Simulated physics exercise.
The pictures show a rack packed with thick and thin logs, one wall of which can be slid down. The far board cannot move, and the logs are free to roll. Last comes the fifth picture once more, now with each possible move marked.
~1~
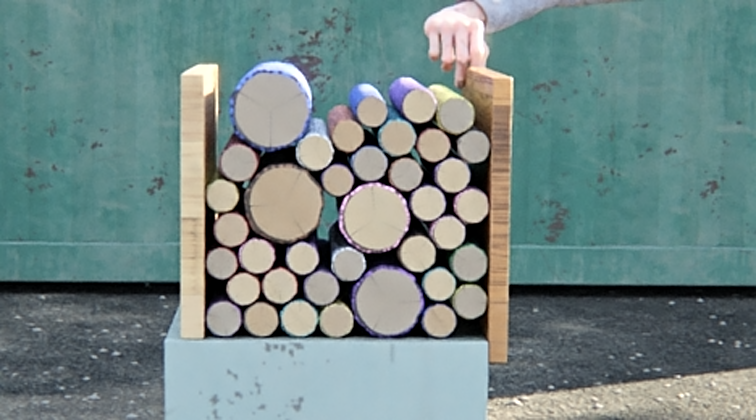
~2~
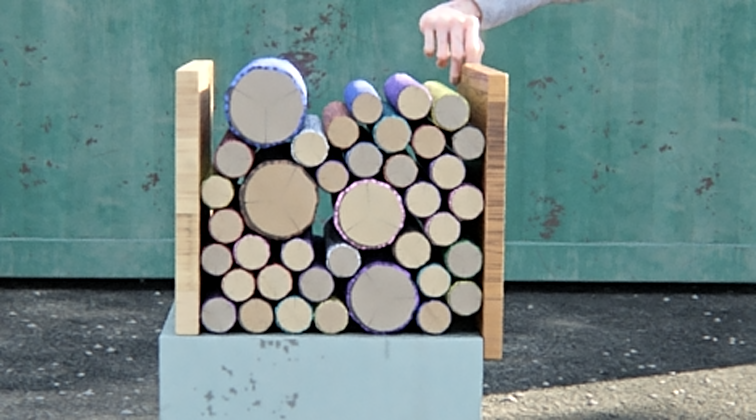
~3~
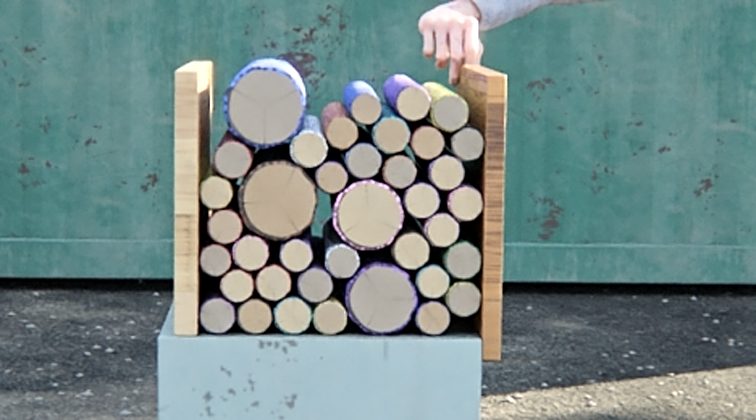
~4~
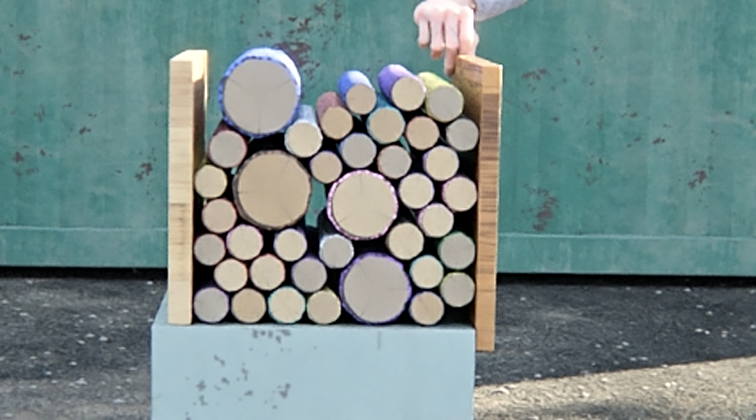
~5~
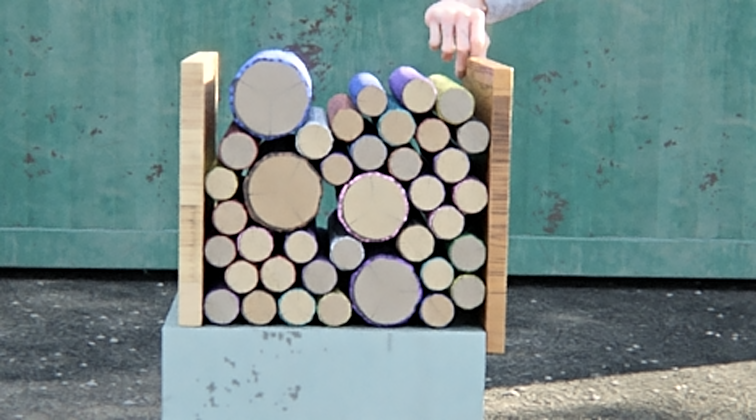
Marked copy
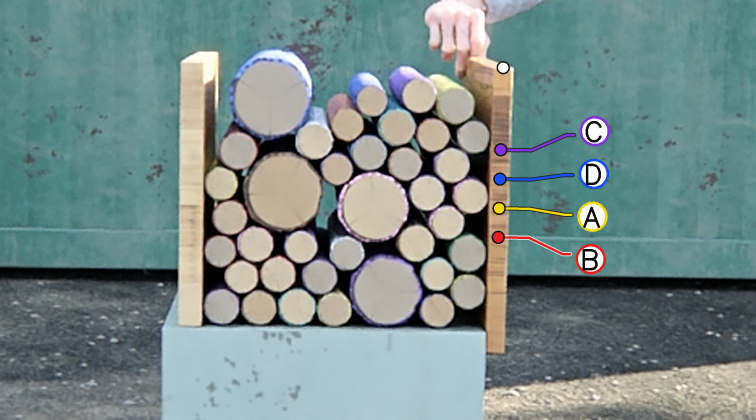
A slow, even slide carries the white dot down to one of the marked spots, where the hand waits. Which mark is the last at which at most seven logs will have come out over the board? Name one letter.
Lower it to B and no more.
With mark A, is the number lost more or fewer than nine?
At A, fewer than nine.
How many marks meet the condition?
The number is four.
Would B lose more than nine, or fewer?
At B, fewer than nine.
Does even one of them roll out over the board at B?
At B: Yes.
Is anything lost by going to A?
At A: Yes.
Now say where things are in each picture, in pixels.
In the first picture, a log (244, 289); a log (257, 256); a log (231, 230).
In the second picture, a log (226, 226); a log (448, 172).
In the third picture, a log (309, 149); a log (450, 112).
In the fourth picture, side board (471, 190); a log (211, 305).
In the fifth picture, a log (437, 310); a log (242, 277); a log (255, 244).
On the copy, A at (499, 209); B at (499, 237); C at (501, 150); D at (500, 179); the white dot at (503, 68).
On B. First, top of the board (490, 148).
Then, top of the board (488, 235).
Finally, top of the board (488, 236), seven out over the board.
By contrast, A two out over the board; C none out over the board; D none out over the board.
